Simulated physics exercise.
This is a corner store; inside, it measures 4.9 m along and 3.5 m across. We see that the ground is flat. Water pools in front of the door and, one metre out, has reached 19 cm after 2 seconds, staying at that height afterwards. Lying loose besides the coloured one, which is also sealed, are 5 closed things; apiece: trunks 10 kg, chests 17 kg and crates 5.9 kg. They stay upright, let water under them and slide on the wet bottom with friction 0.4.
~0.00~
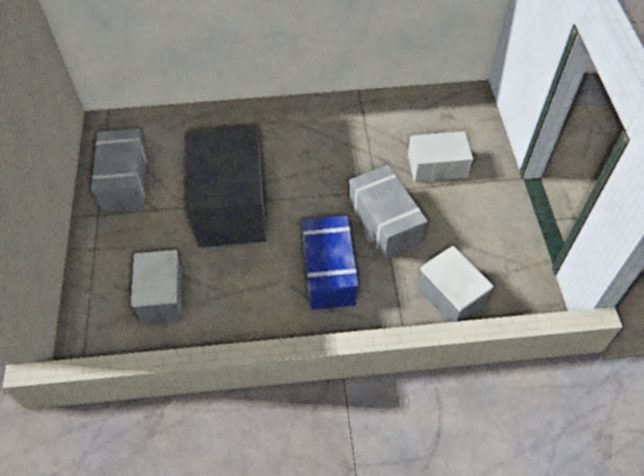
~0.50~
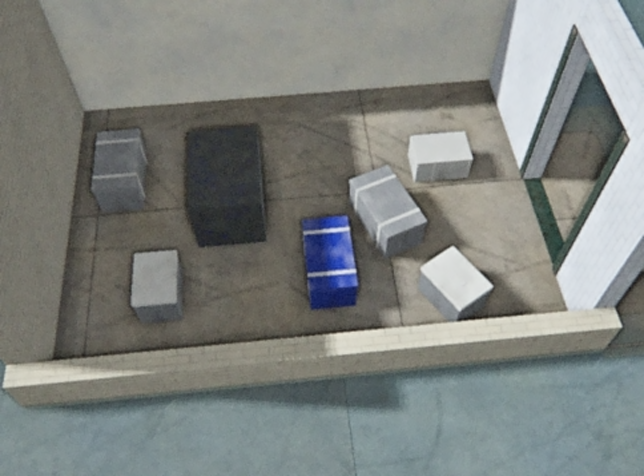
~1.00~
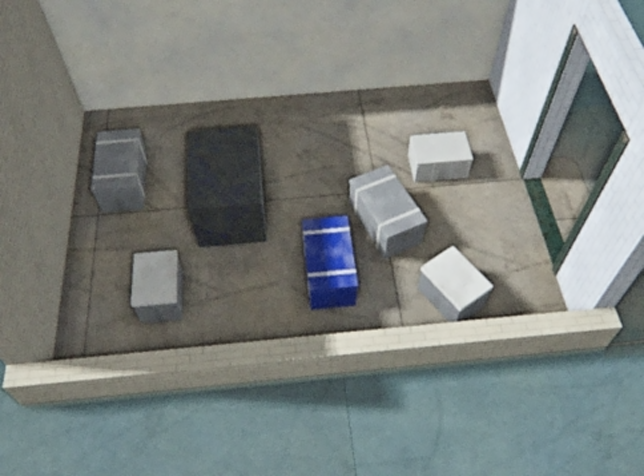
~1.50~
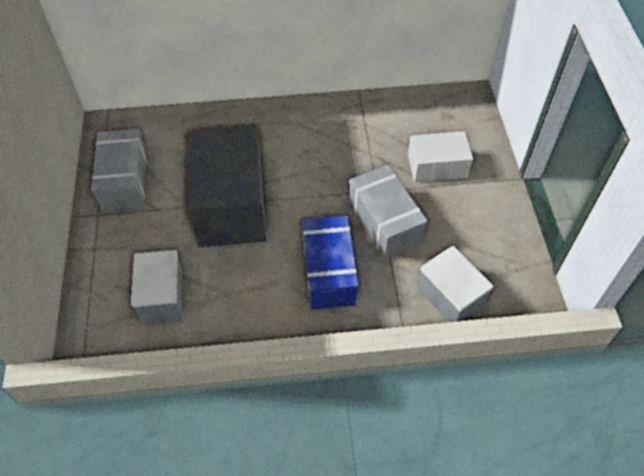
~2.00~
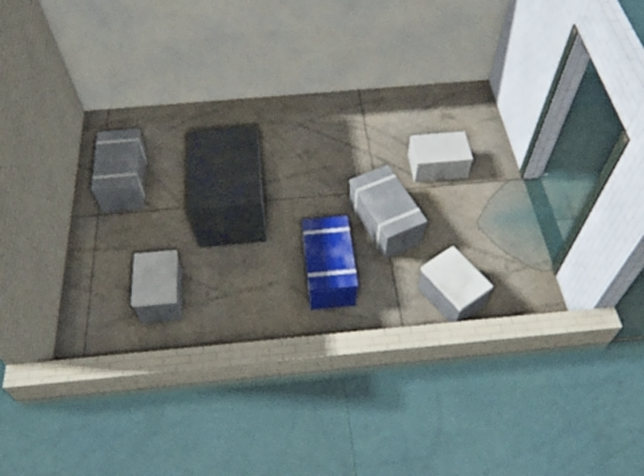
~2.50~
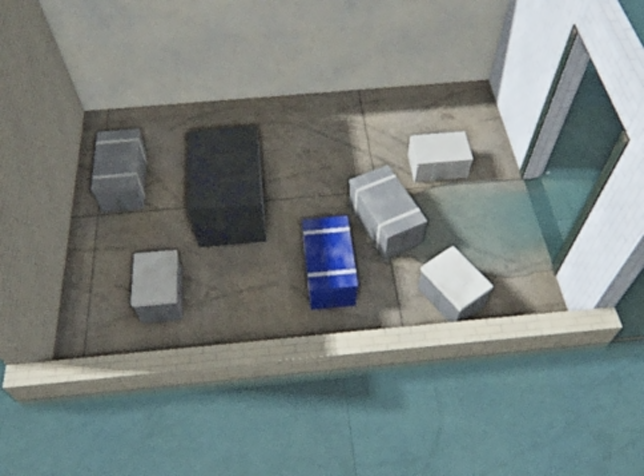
A dark block stands still among smaller boxes as water spreads outside and enters the doorway.
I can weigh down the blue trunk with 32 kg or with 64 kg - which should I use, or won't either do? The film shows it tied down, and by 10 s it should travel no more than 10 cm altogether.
Go with the heavier one.
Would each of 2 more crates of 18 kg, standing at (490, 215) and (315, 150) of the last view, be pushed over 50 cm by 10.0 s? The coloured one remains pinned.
Those two come out over the line and over the line, in that order.
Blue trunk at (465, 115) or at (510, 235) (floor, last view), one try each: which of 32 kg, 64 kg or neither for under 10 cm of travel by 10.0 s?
One by one: The small mass suffices; neither mass suffices.
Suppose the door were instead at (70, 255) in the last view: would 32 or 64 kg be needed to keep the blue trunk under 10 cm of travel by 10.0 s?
Then only the larger load is enough.
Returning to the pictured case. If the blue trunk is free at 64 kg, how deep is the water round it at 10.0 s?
Around 7 cm.
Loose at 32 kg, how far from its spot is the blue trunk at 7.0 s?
I'd put it at roughly 80 cm.
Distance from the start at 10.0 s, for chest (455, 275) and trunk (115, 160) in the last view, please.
Net displacement, in order: 250 cm; 100 cm.
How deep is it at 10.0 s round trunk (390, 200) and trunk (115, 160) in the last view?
Depth approx. 7 cm / 7 cm.
After 3.5 s the blue trunk would be 2 cm from its start with 32 kg and 0 cm from its start with 64 kg; 4 cm of water round it then.
After 4.5 s the blue trunk would be 30 cm from its start with 32 kg and 0 cm from its start with 64 kg; 5 cm of water round it then.
After 7.0 s the blue trunk would be 73 cm from its start with 32 kg and 0 cm from its start with 64 kg; 7 cm of water round it then.
After 10.0 s the blue trunk would be 150 cm from its start with 32 kg and 0 cm from its start with 64 kg; 7 cm of water round it then.
